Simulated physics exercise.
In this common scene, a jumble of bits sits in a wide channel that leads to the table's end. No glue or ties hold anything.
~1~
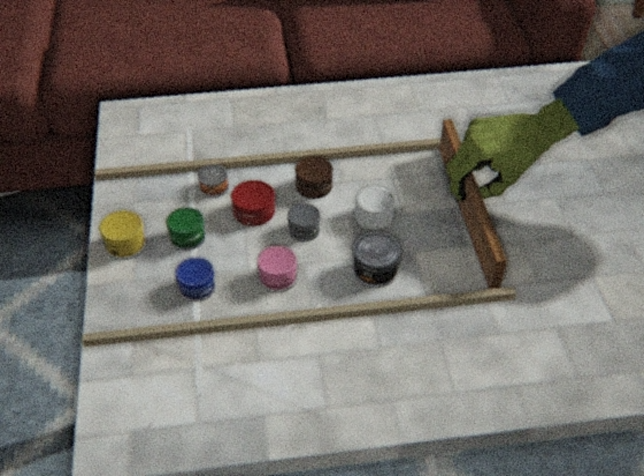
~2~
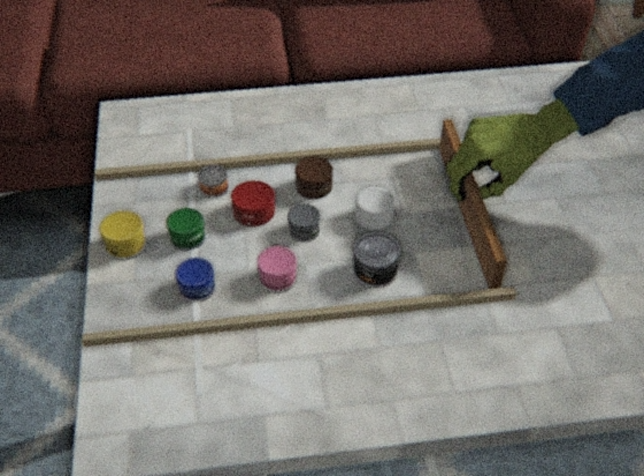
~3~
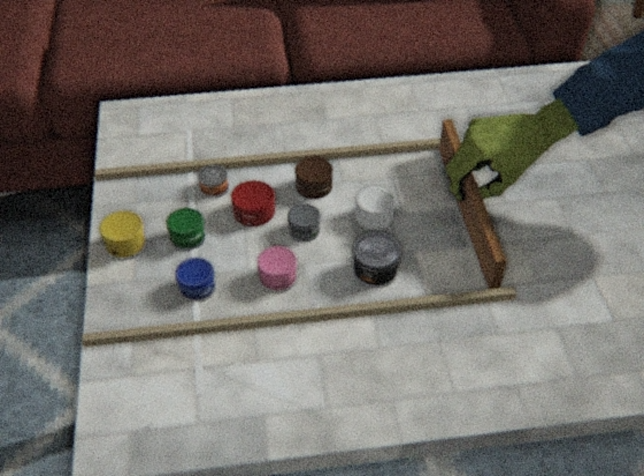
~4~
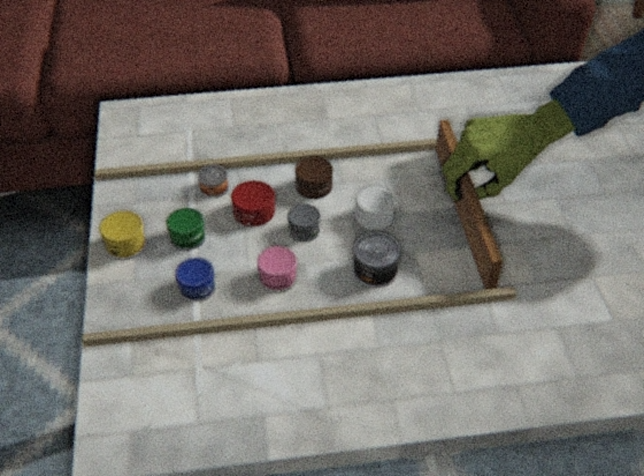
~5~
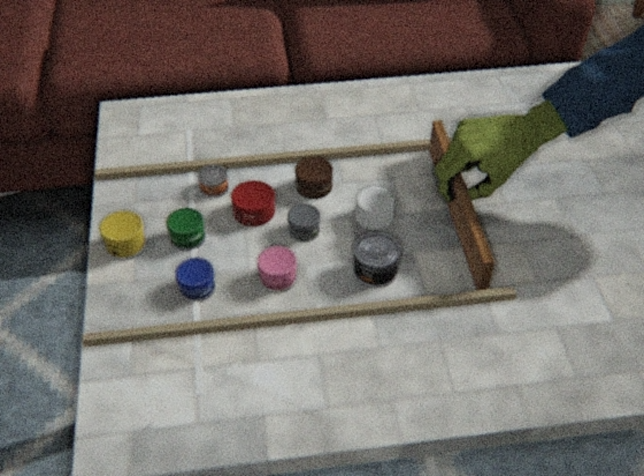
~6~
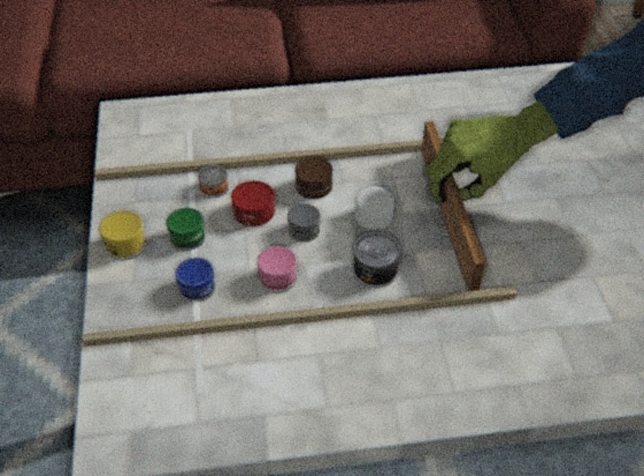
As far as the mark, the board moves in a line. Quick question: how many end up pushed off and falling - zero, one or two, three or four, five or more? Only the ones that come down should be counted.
Zero.
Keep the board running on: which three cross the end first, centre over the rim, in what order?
Order, earliest first: Blue pot, yellow pot, pink tin.
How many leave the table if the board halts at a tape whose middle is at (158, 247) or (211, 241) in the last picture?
2 and 0 down on the floor.
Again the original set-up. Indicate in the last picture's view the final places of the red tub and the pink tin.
The red tub ends up near (145, 211), and the pink tin near (130, 282).
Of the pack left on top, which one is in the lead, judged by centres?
Answer: The blue pot.
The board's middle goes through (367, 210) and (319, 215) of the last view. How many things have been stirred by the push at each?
Tally: First 2; then 5.
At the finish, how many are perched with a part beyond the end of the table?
Overhanging: 2.
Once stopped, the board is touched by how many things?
3 are in contact with it.
Soon after, none off yet; yellow pot at rest near (124, 235); green tin at rest near (186, 229); blue pot at rest near (196, 280).
In the end, the number that fall off is zero.
